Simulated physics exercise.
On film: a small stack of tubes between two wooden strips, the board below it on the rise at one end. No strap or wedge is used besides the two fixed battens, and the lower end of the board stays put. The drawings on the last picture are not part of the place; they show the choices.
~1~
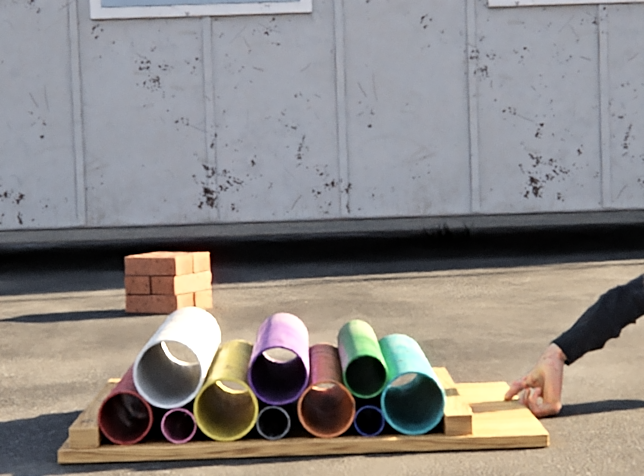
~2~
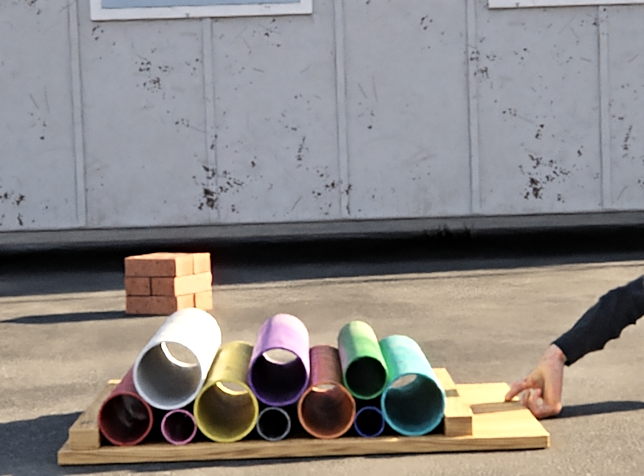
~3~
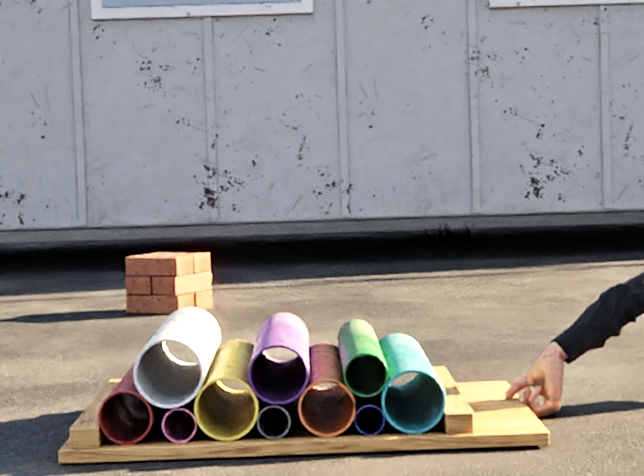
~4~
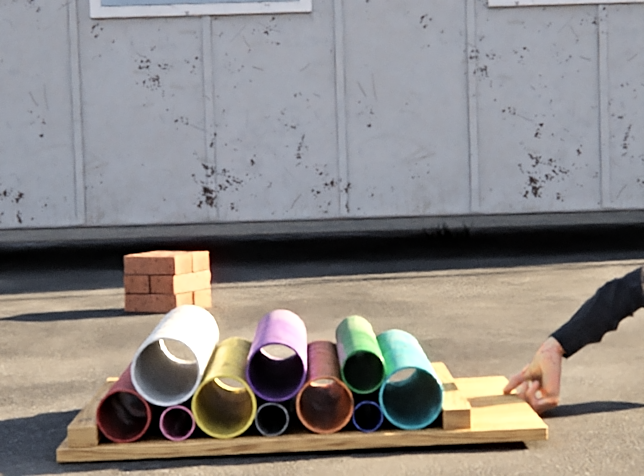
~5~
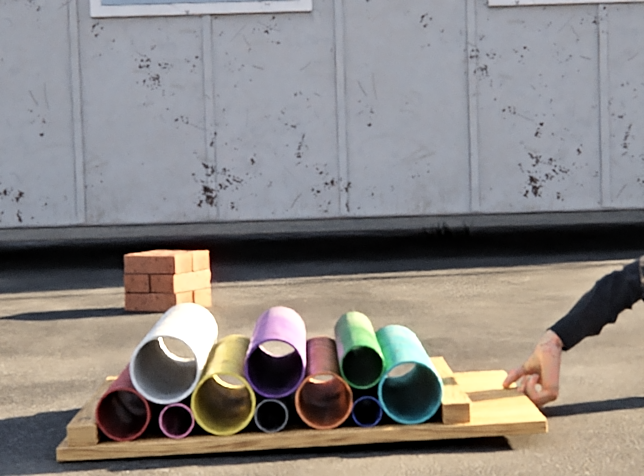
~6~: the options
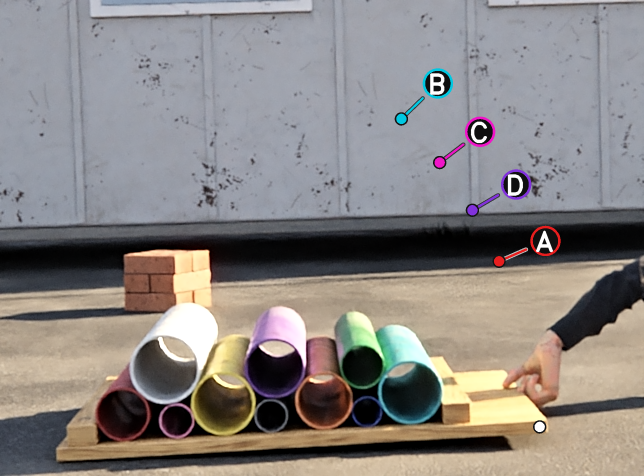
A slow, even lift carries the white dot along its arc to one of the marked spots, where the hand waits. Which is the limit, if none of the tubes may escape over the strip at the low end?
At most to C.
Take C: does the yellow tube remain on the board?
Yes.
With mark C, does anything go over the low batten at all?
At C: No.
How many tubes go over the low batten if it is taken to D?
The count is none.
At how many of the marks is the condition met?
The number is three.
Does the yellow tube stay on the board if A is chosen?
The yellow tube: Yes.
On the marked copy, A at (499, 261); B at (401, 119); C at (439, 162); D at (473, 210); the white dot at (540, 427).
Taking C. A third of the way, board at 20°.
Two thirds of the way, board at 36°.
When it is over, board at 36°, none over the low batten.
As for the rest, A none over the low batten; B one over the low batten (white); D none over the low batten.
